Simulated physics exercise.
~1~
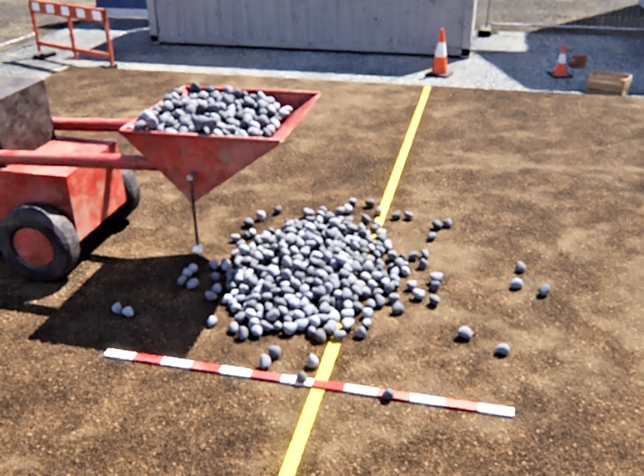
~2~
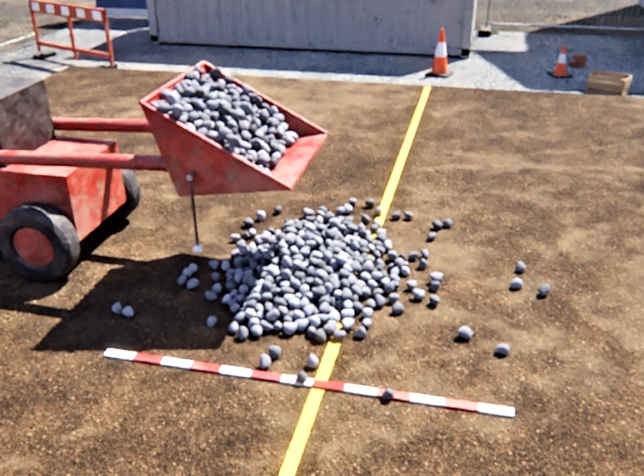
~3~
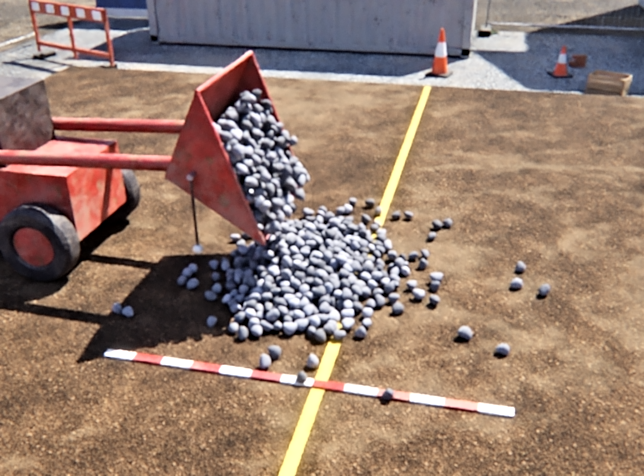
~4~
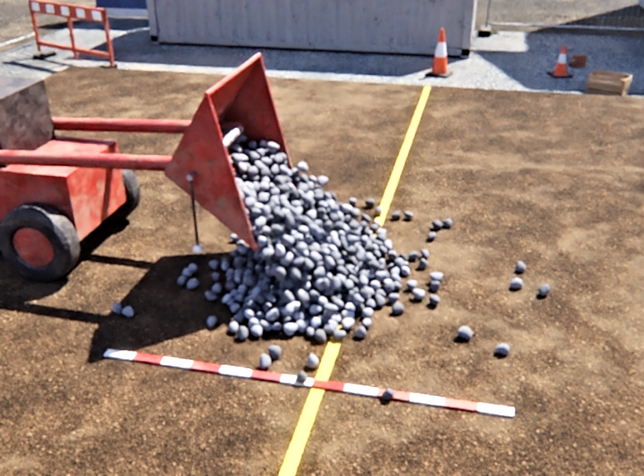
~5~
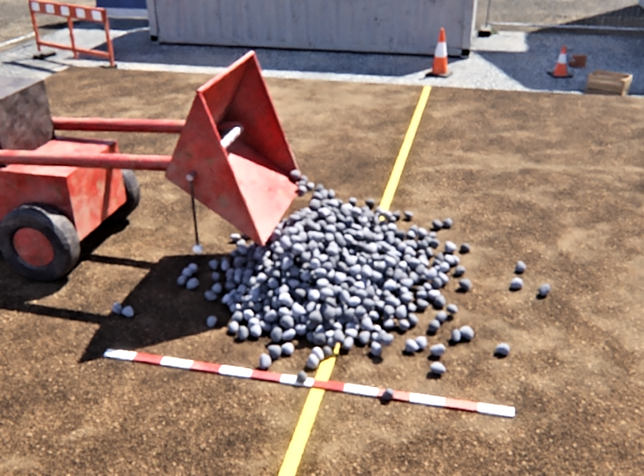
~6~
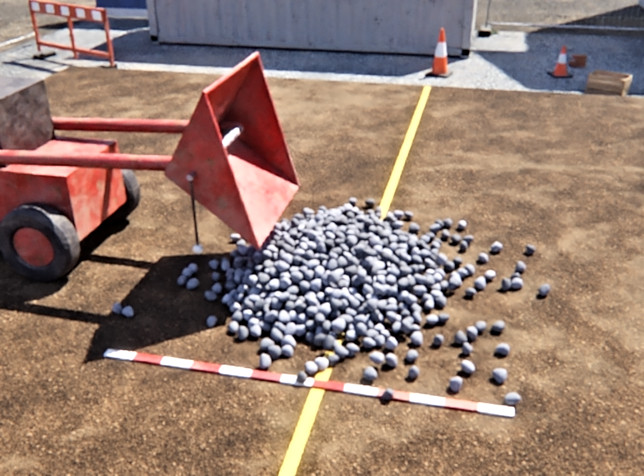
A red loader at the left holds a raised bucket of rounded grey stones over a heap of similar ones on brown ground, seen from above in sunlight. A yellow line runs under the heap, a red and white striped strip lies in front, and a barrier, orange cones and a pale container stand behind. The bucket tips forward to the right, and its load slides to the lip. The stones then pour onto the heap, emptying the bucket. Stones spread and roll rightward, leaving a broader pile well across the yellow line, with the bucket still tilted.
